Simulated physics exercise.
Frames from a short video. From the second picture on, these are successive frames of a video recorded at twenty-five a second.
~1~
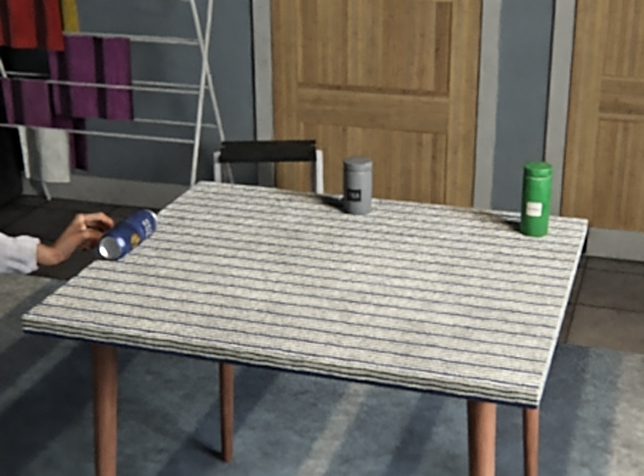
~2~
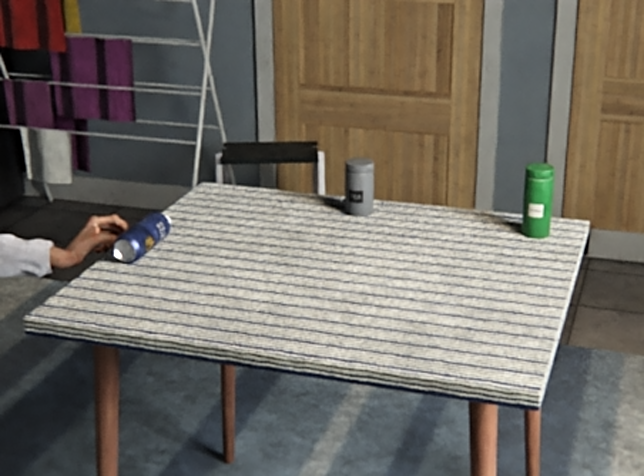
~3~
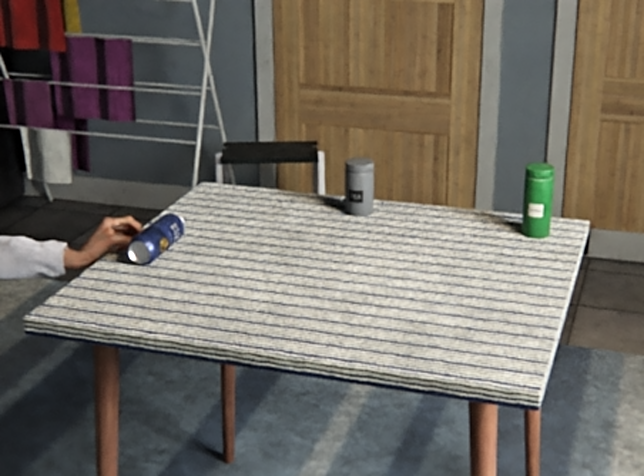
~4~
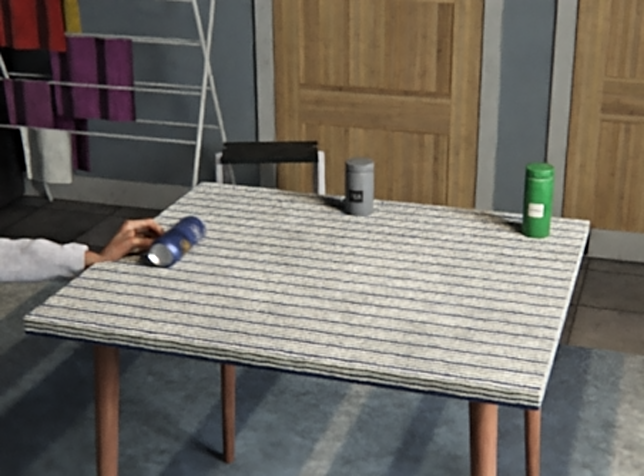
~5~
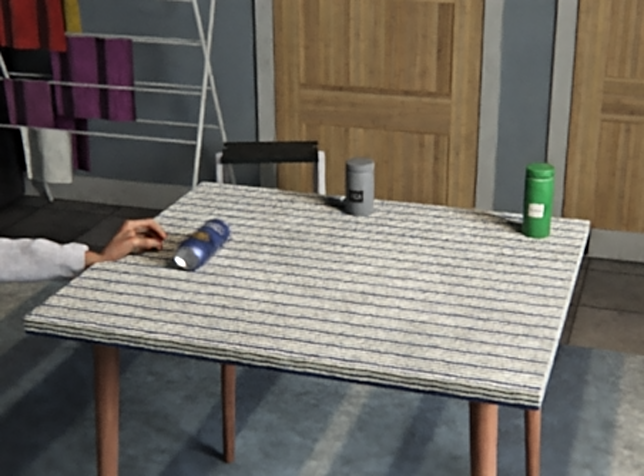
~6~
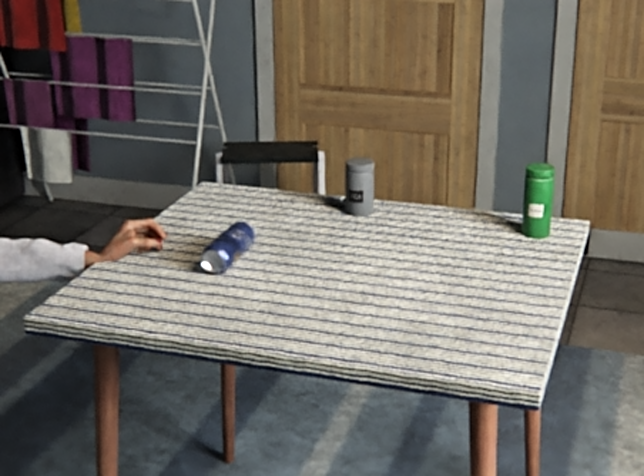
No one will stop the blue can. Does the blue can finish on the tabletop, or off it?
The blue can finishes off the table.
Then, 0.30 s later than the last frame, blue can moved well along near (420, 269).
Then, 0.60 s later than the last frame, blue can now off the table.
Then, 0.90 s later than the last frame, things are still on the move.
When it is over, off the table, blue can.
